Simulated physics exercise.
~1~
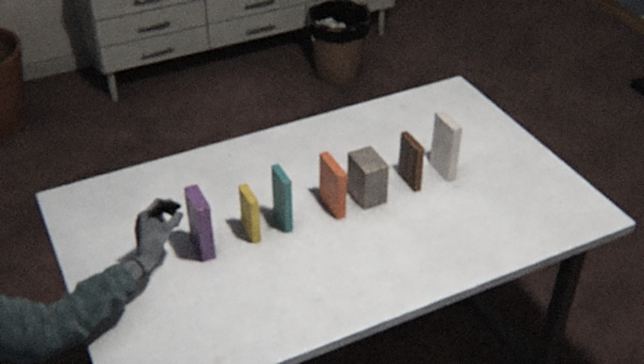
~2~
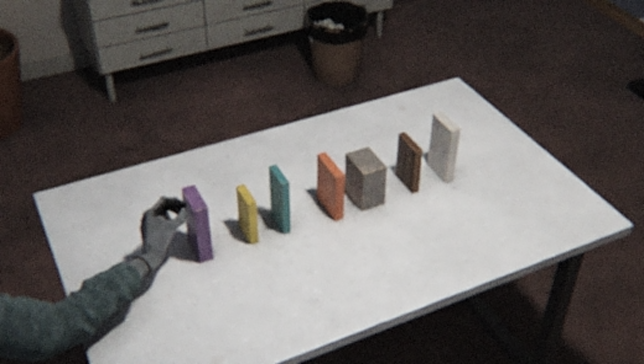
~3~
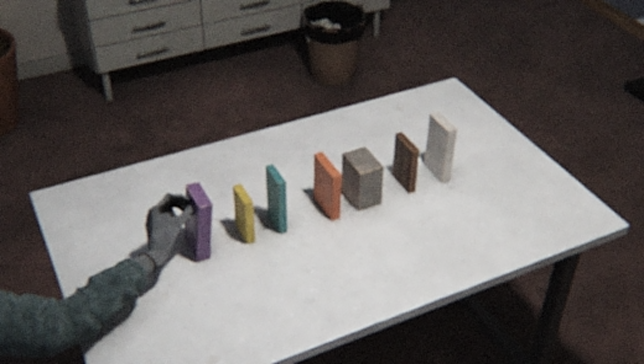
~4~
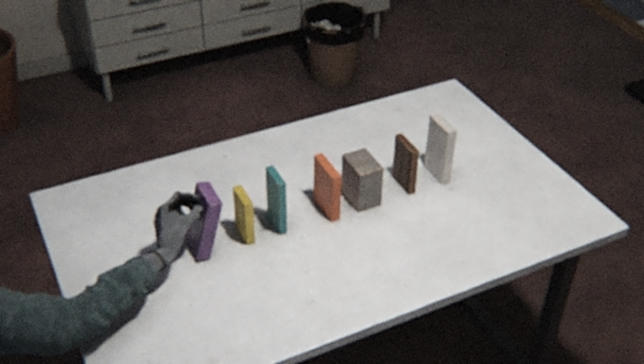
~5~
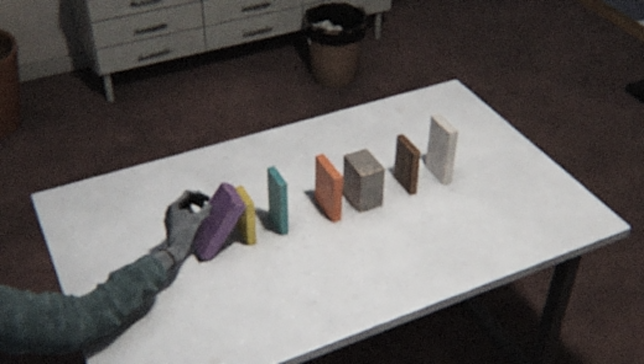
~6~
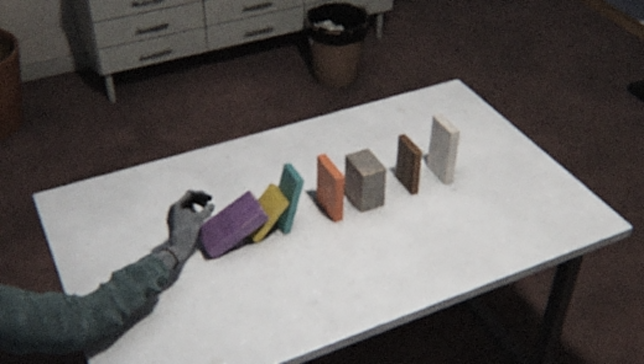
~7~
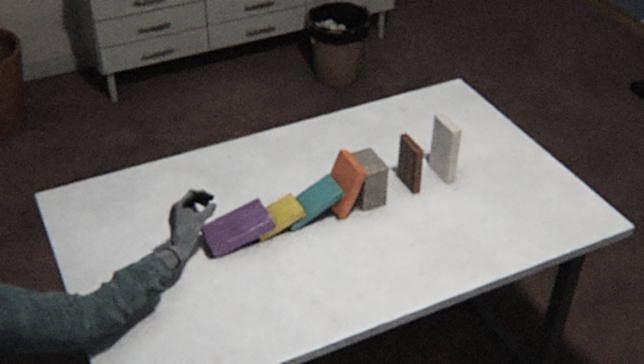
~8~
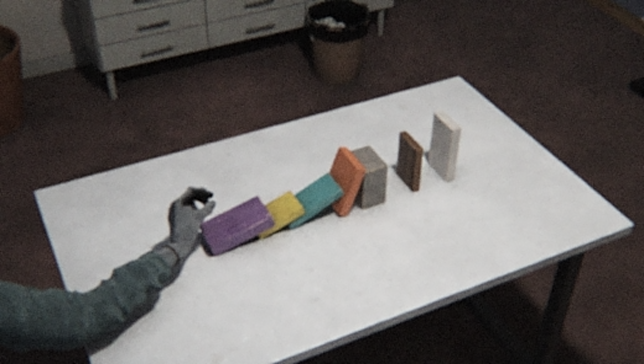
Purple board tipping under a gloved hand's push, toppling yellow and turquoise boards rightward, leaving orange leaning on the still-standing grey block.
